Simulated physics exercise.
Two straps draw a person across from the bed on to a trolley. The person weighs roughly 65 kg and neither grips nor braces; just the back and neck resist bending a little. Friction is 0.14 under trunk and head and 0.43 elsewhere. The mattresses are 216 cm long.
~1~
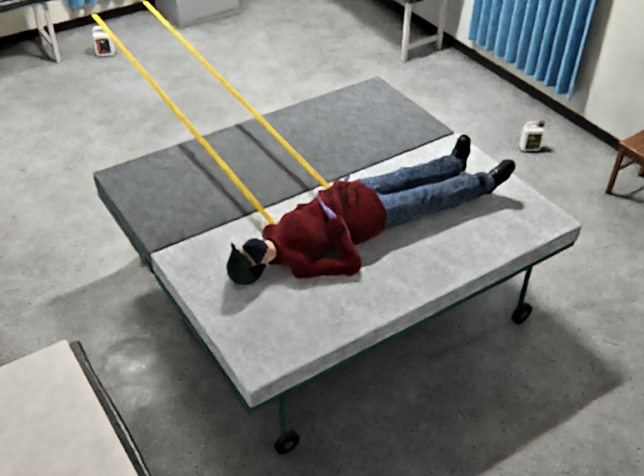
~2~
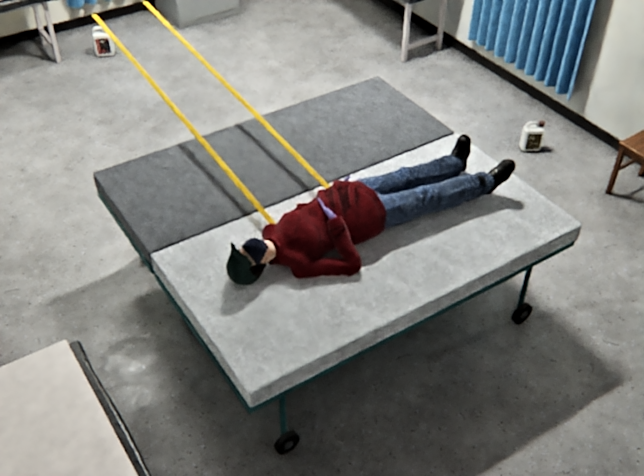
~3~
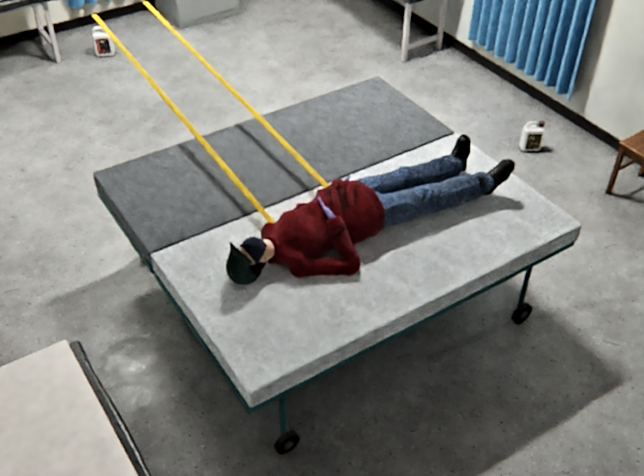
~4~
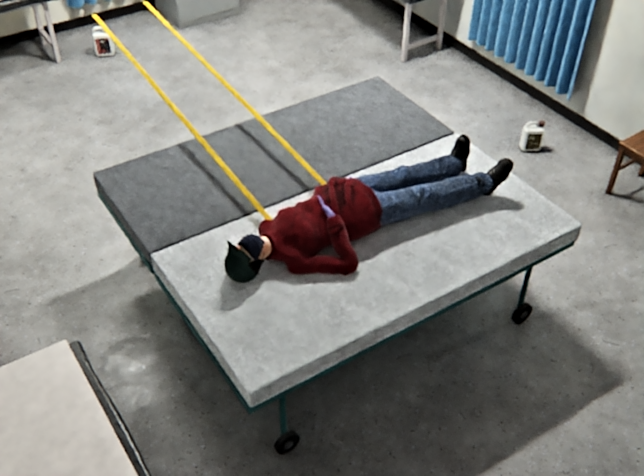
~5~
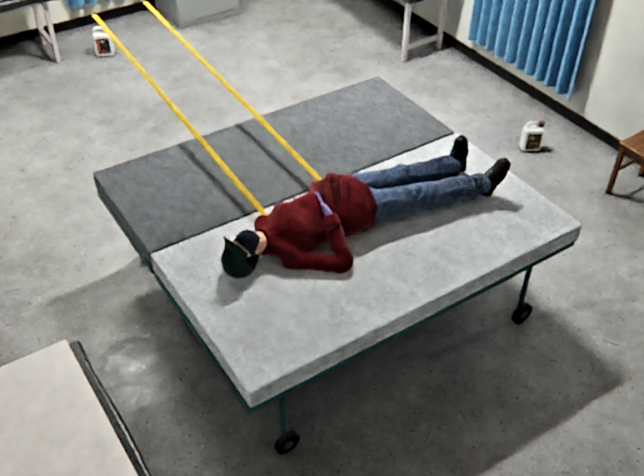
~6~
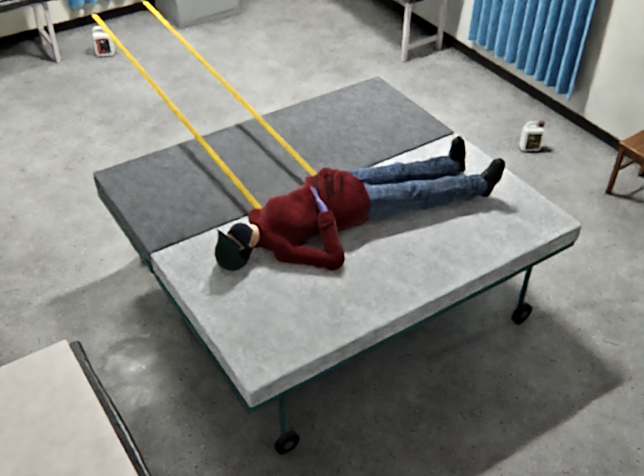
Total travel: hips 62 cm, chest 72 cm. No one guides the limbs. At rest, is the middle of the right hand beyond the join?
In the end the right hand gets past the join.
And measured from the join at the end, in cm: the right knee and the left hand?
Right knee 16 short, left hand 32 past.
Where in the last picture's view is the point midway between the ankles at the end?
Near (420, 178).
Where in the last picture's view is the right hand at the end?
At about (270, 179).
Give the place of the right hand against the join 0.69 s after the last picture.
About 6 cm short of it.
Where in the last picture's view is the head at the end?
At about (175, 189).
Then, 0.19 s after the last picture the right hand is 28 cm short of the join, near (310, 199) in the last picture's view; the right knee 43 cm short of the join.
Then, 0.69 s after the last picture the right hand is 7 cm short of the join, near (285, 184) in the last picture's view.
Then, 1.19 s after the last picture the right hand is 9 cm past the join, near (269, 174) in the last picture's view.
When all is still, head crosses the join; left hand crosses the join; right hand crosses the join; left ankle stops short of the join; right ankle stops short of the join; right knee stops short of the join.
